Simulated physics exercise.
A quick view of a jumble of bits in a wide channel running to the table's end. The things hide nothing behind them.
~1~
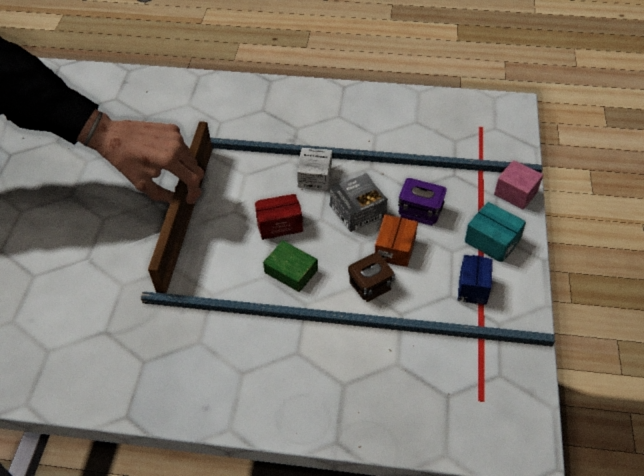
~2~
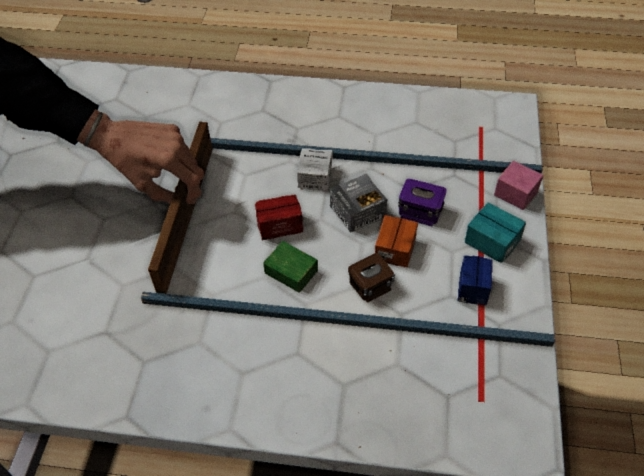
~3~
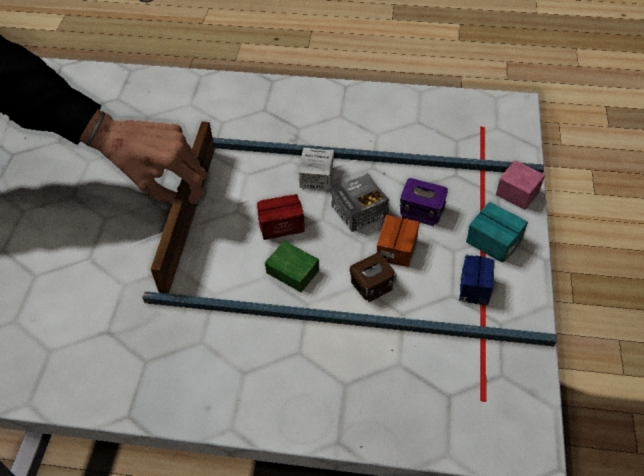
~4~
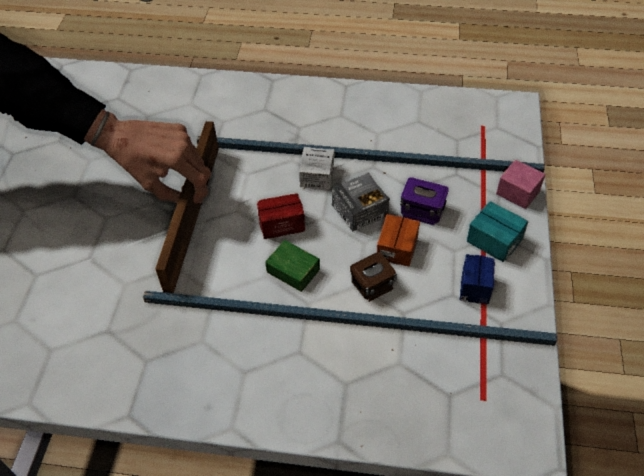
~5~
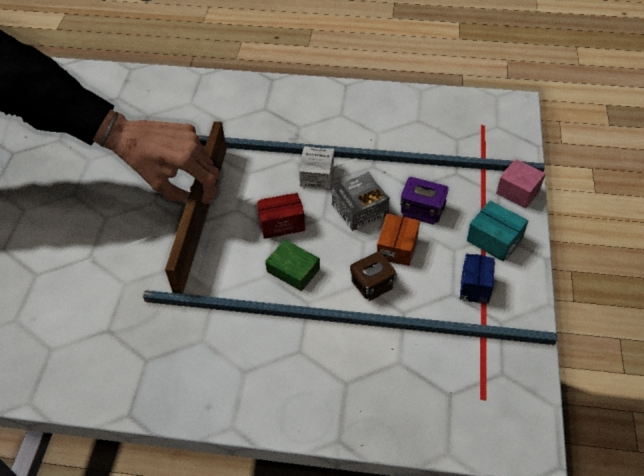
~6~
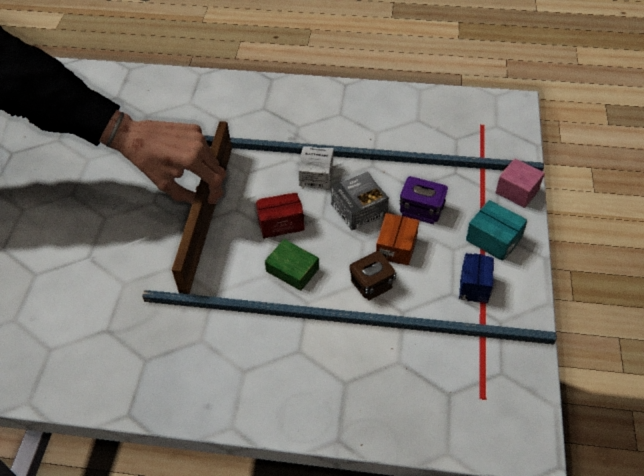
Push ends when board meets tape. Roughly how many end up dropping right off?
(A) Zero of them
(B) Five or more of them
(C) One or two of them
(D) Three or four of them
Answer: C.
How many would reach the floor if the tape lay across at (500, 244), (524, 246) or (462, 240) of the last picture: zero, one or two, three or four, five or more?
One after another: Five or over; five or more; just one or two.
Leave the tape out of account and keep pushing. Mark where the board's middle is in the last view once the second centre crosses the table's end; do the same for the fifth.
At (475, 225) for the second, at (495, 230) for the fifth.
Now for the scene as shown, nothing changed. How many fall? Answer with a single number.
I count 2 in all.
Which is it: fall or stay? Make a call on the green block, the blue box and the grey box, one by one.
My call is that the green block stays where it is, the blue box stays where it is, and the grey box stays where it is.
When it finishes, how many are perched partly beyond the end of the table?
The count would be 3.
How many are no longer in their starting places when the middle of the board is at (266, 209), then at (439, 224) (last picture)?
Respectively 1 and 10.
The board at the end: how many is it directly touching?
It's touching 5 at the end.
Soon after, none off yet; pink block at rest near (520, 183); turquoise box at rest near (496, 230); blue box at rest near (477, 278).
Then, none off yet; pink block moved a little near (536, 180); turquoise box moved about its own width near (552, 238); blue box moved about its own width near (513, 284).
At rest, the number that fall off is one or two; fallen, purple case and turquoise box.
